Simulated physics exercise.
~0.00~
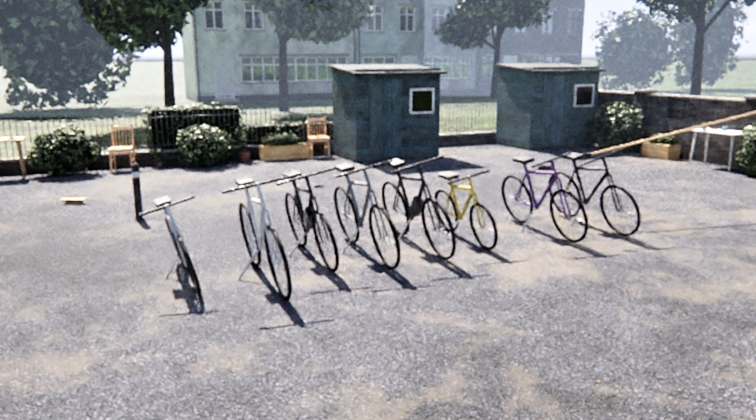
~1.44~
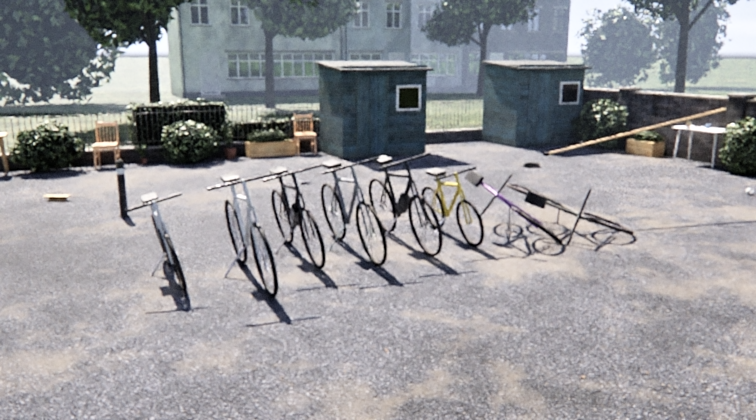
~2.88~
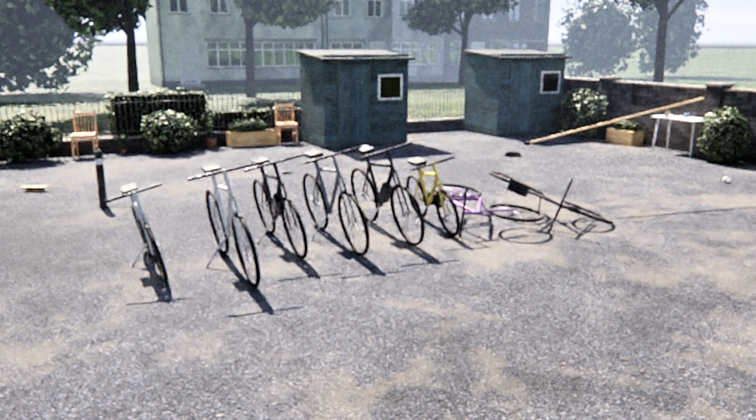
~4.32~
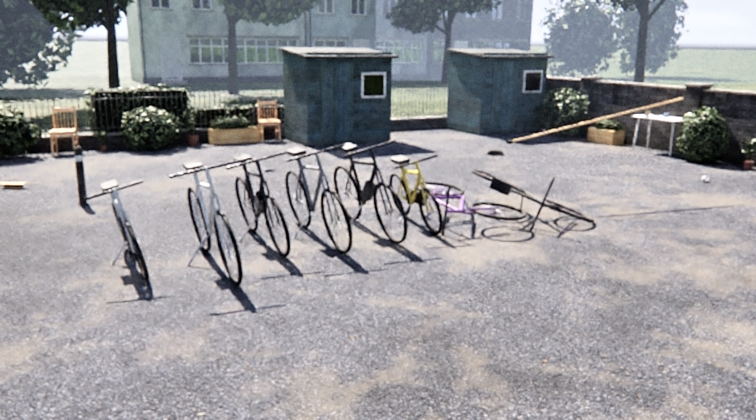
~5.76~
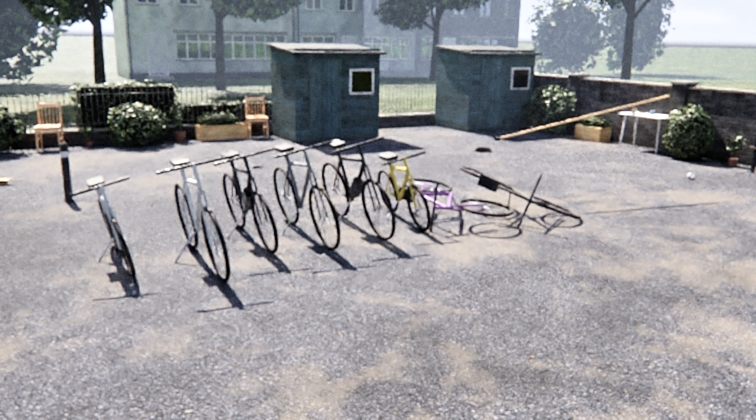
In a paved yard, two bicycles at the right end topple while six stay standing.
